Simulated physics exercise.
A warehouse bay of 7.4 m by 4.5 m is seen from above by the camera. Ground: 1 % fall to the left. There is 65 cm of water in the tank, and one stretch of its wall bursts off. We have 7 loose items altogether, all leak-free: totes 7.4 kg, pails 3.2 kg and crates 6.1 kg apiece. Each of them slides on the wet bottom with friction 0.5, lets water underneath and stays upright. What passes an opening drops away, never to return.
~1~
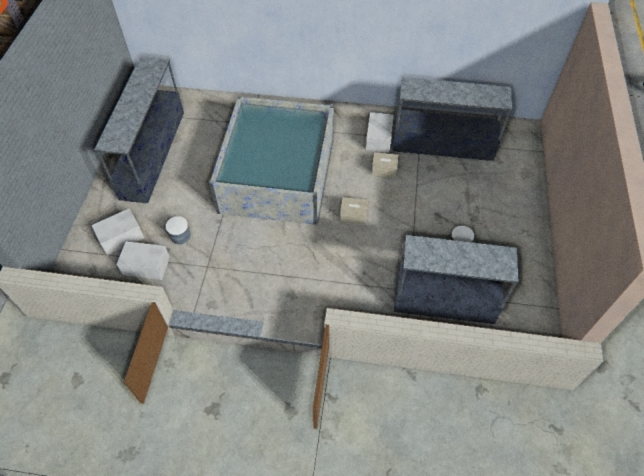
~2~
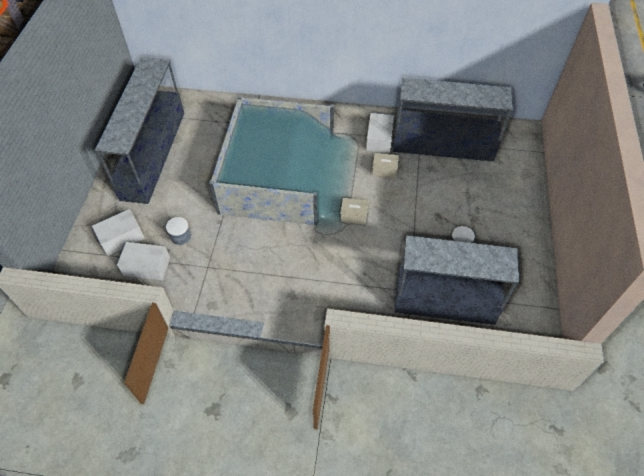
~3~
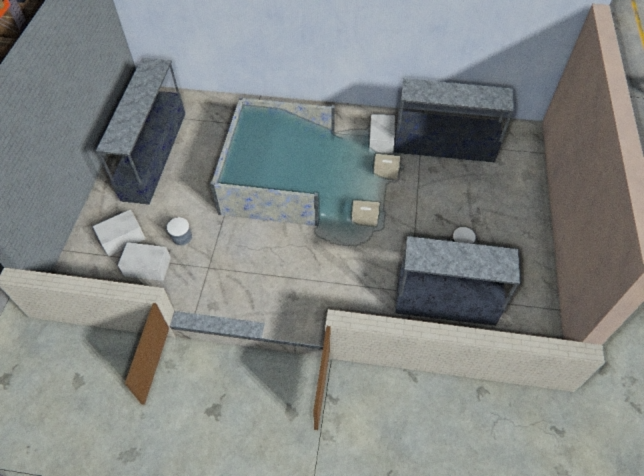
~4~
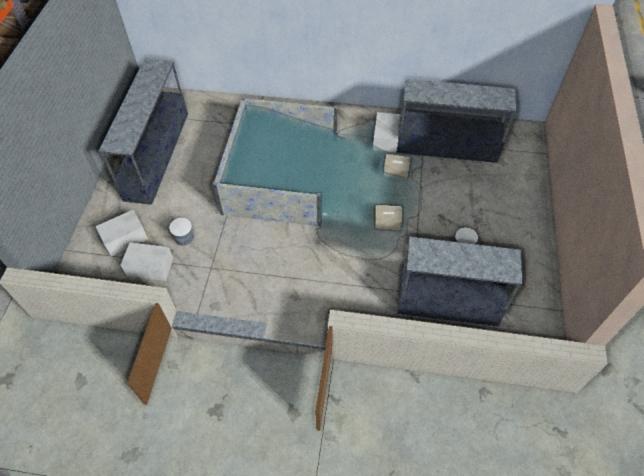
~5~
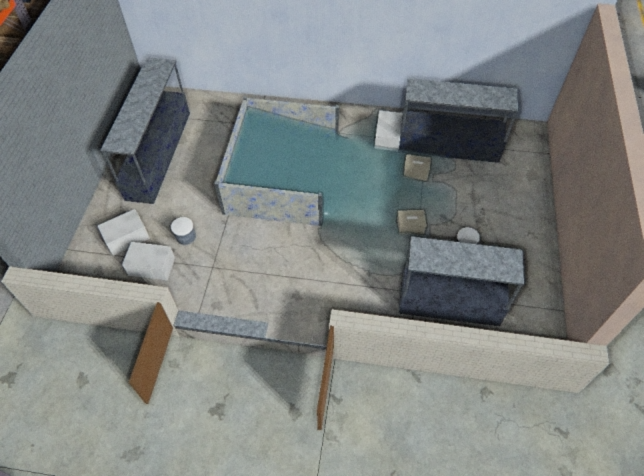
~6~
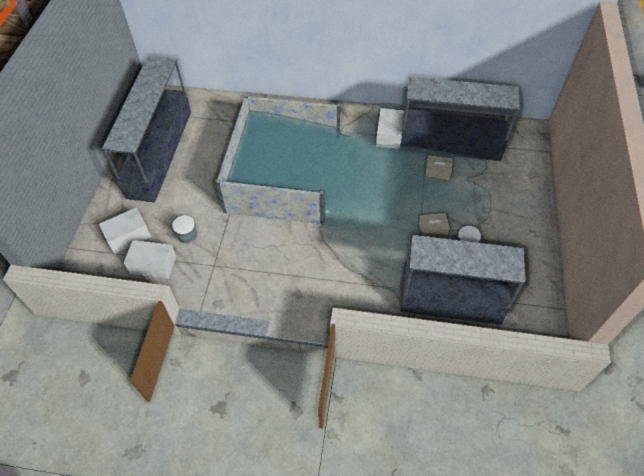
At first, a raised tank holds still teal water among shelves, pale boxes and a wall with an open doorway. Then its right side gives way and water spreads rightward across the floor, reaching two small tan crates and pushing them to the right, toward and between the dark shelving units.
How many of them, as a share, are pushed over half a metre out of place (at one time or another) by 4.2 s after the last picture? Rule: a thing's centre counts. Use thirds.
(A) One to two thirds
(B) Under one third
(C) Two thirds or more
A.
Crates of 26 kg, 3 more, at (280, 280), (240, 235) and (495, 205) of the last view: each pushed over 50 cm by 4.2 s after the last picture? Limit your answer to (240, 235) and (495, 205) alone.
Respectively inside that and beyond that.
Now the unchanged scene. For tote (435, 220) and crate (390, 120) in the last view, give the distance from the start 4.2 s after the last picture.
250 cm, 100 cm.
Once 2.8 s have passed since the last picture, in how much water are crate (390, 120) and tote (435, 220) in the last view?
Around 7 cm and 16 cm.
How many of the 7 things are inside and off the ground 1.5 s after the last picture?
At that time the total is 4.
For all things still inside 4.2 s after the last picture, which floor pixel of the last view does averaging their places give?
The centre is close to (276, 227).
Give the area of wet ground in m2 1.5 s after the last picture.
About 18 m2.
Then, 0.4 s after the last picture 2 of 7 are over 50 cm from their spots; 2 afloat.
Then, 1.5 s after the last picture 4 of 7 are over 50 cm from their spots; 4 afloat.
Then, 2.8 s after the last picture 4 of 7 are over 50 cm from their spots; 4 afloat.
Then, 4.2 s after the last picture 4 of 7 are over 50 cm from their spots, and 4 have been at some point; 3 afloat.
